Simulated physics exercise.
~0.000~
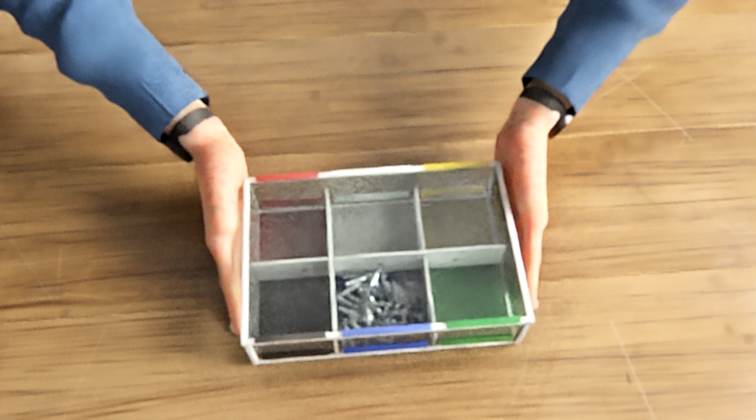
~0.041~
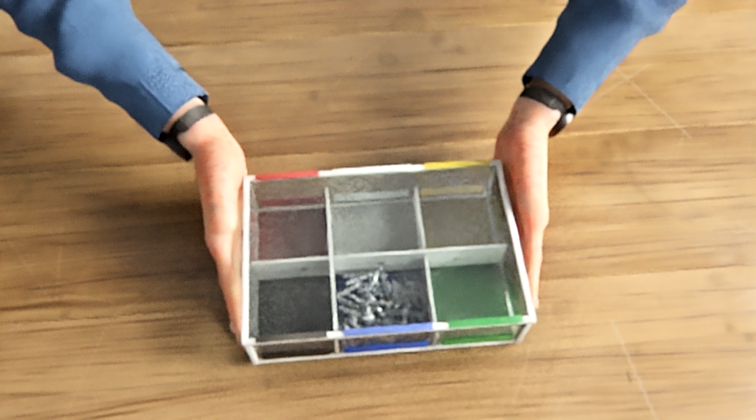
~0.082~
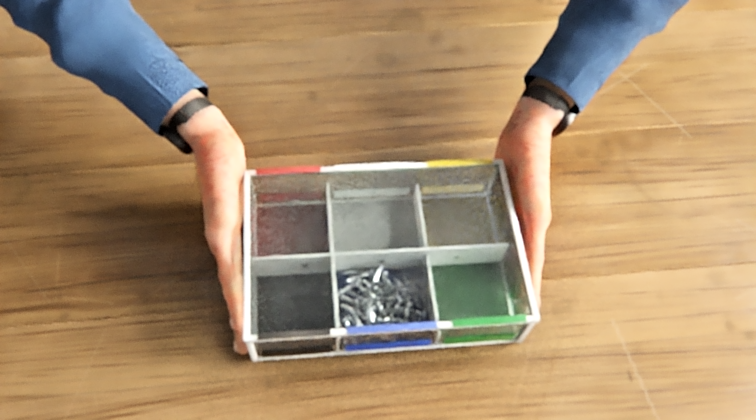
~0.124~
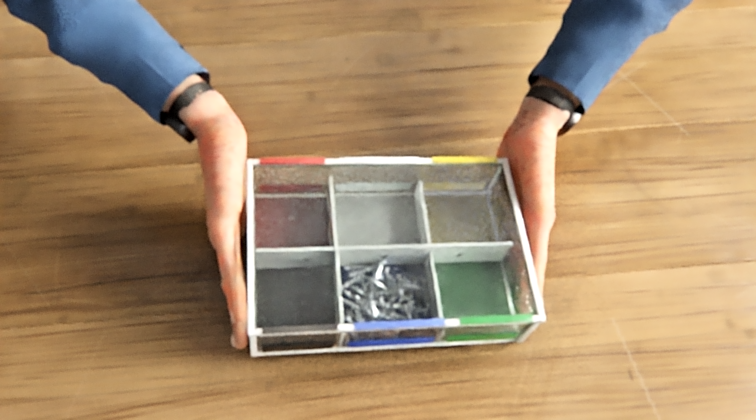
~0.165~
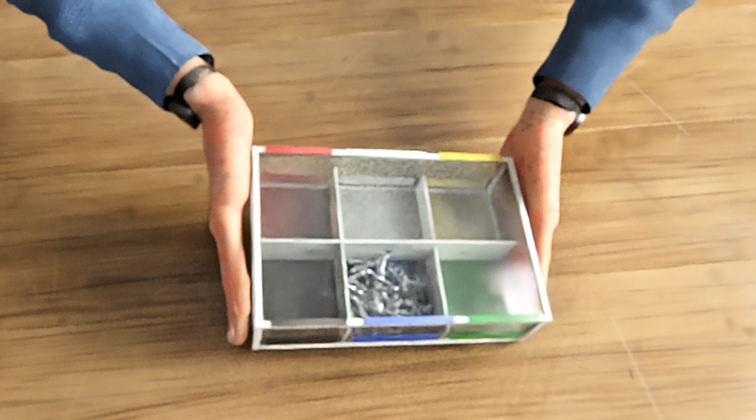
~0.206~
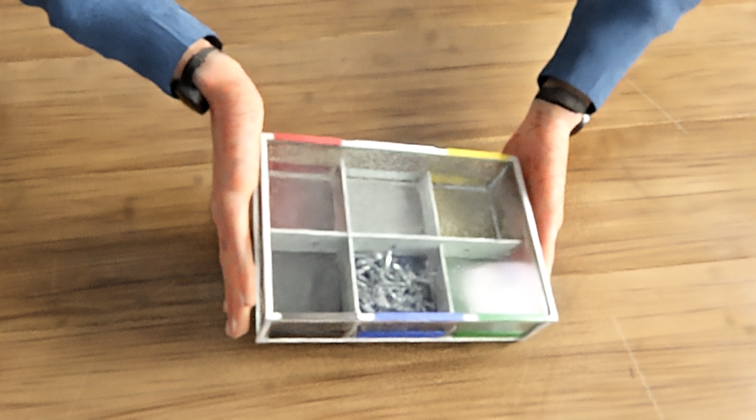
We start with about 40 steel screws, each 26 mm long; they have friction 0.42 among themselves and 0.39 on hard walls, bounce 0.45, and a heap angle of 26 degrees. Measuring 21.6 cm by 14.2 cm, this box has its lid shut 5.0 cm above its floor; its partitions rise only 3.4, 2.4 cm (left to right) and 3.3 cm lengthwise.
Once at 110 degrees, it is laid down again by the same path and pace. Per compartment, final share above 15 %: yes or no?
Red compartment no; blue compartment no; green compartment yes; yellow compartment no; white compartment no; black compartment no.
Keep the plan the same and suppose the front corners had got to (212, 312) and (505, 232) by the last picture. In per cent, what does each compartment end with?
Red 35; blue 55; green 0; yellow 0; white 0; black 10.
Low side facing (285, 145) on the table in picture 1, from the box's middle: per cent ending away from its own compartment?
Something like 55 per cent of the pieces.
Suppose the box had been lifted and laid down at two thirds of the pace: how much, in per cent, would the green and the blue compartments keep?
In that case green keeps 95 per cent while blue keeps 0 per cent.
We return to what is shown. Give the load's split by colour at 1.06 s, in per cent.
Red 0, blue 40, green 60, yellow 0, white 0, black 0.
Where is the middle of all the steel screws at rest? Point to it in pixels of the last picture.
Look around (496, 299) in the last picture.
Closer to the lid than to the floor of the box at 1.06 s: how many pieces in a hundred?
I'd say around 80 percent of the pieces.
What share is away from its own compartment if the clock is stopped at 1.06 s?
Reading: Close to 60 %.
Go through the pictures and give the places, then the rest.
In the first frame, box tilt 0 degrees, front corners at (247, 340) and (527, 318); blue 100 %.
In the second frame, box tilt 1 degrees, front corners at (248, 340) and (529, 317).
In the third frame, box tilt 3 degrees, front corners at (250, 336) and (533, 317), lowest corner right front.
In the fourth frame, box tilt 8 degrees, front corners at (254, 330) and (538, 316), lowest corner right front.
In the fifth frame, box tilt 12 degrees, front corners at (261, 322) and (544, 316), lowest corner right front.
In the sixth frame, box tilt 17 degrees, front corners at (272, 315) and (550, 316), lowest corner right front; blue 100 %. The box's pace is about 120 degrees a second.
After 1.06 s, tilt 110 degrees; blue 40 %, green 60 %.
After 1.63 s, tilt 48 degrees; green 95 %, yellow 5 %.
After 2.25 s, tilt 0 degrees; green 95 %, yellow 5 %.
By 2.7 s all is still; red 0 %, blue 0 %, green 95 %, yellow 5 %, white 0 %, black 0 %.
